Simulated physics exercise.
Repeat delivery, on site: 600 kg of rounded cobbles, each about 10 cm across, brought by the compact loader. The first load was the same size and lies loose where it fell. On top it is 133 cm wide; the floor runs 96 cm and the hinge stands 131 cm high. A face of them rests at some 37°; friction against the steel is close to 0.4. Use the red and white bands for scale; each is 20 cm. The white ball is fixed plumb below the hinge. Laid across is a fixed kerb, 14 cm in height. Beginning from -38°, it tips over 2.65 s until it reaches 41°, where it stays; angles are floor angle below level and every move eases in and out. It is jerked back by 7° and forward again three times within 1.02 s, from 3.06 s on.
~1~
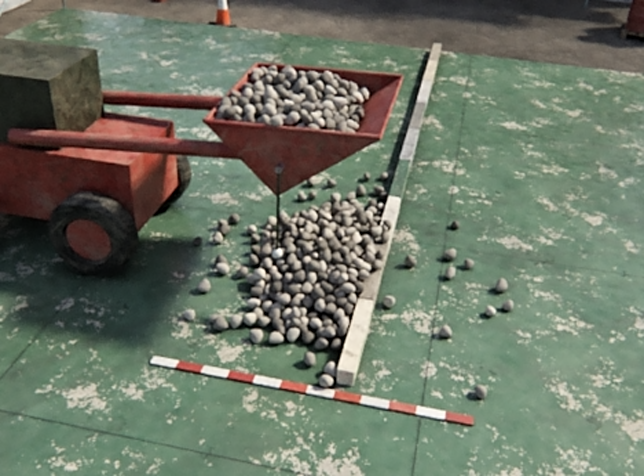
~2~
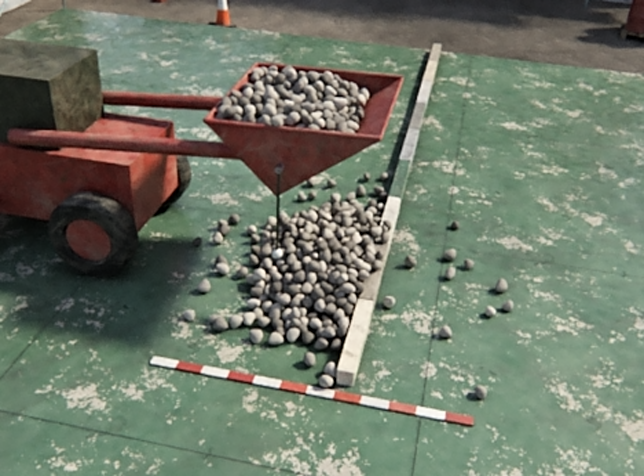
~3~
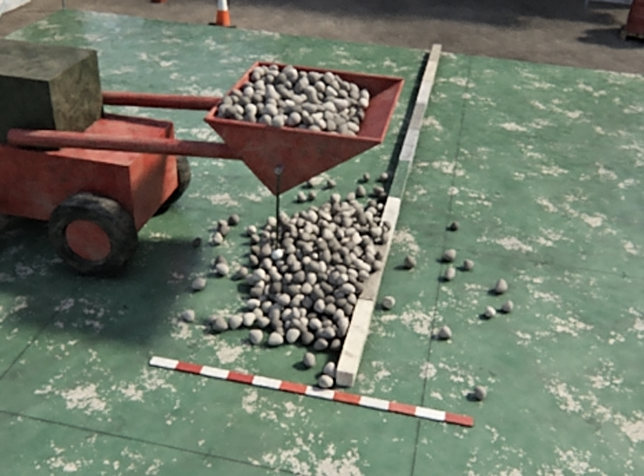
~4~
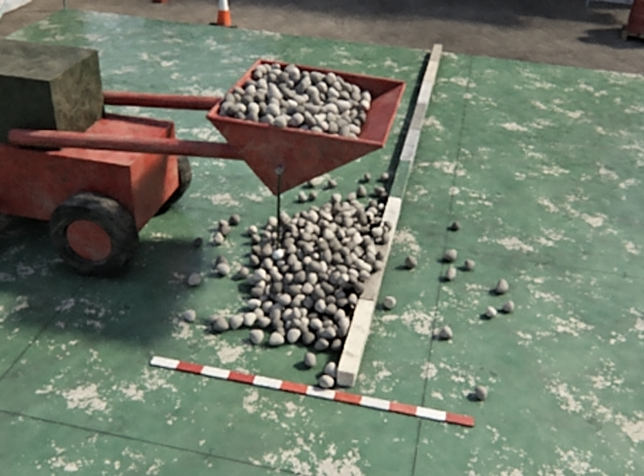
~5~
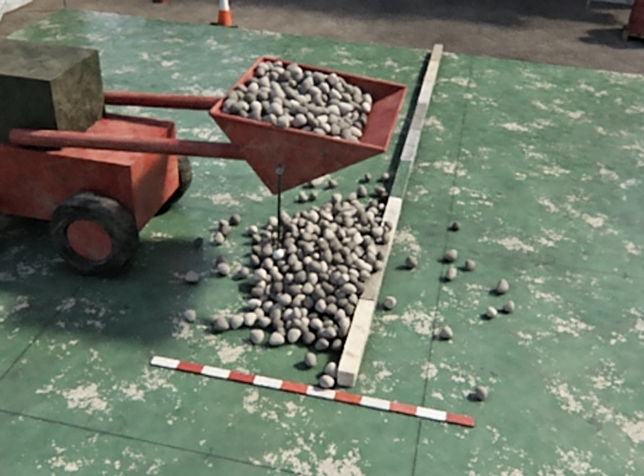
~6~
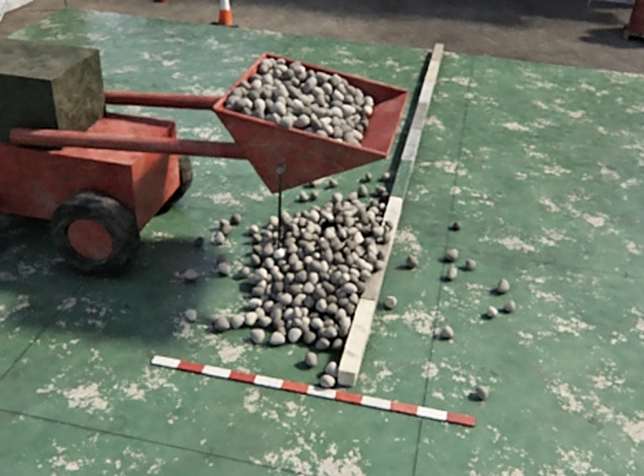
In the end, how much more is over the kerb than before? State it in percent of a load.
By the end about 91 per cent more lies there.
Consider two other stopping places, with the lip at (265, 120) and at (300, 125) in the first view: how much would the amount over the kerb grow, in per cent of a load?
First place: Roughly 0 %; second place: Roughly 20 %.
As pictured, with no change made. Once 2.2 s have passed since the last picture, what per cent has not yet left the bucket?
Around 5 in a hundred.
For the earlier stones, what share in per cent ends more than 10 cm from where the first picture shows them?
0 per cent.
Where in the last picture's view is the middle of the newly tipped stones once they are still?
(424, 273).
Then, 1.4 s after the last picture the floor is at 29°; in per cent of one load, 84 in the bucket, 108 on this side of the kerb, 9 over the kerb; the foremost stones are at (476, 295).
Then, 2.2 s after the last picture the floor is at 41°; in per cent of one load, 7 in the bucket, 119 on this side of the kerb, 75 over the kerb; the foremost stones are at (521, 299).
Then, 3.9 s after the last picture the floor is at 41°; in per cent of one load, 0 in the bucket, 108 on this side of the kerb, 93 over the kerb; the foremost stones are at (618, 301).
Then, 6.8 s after the last picture the floor is at 41°; in per cent of one load, 0 in the bucket, 108 on this side of the kerb, 93 over the kerb; the foremost stones are at (618, 301). Net gain over the kerb, 91.
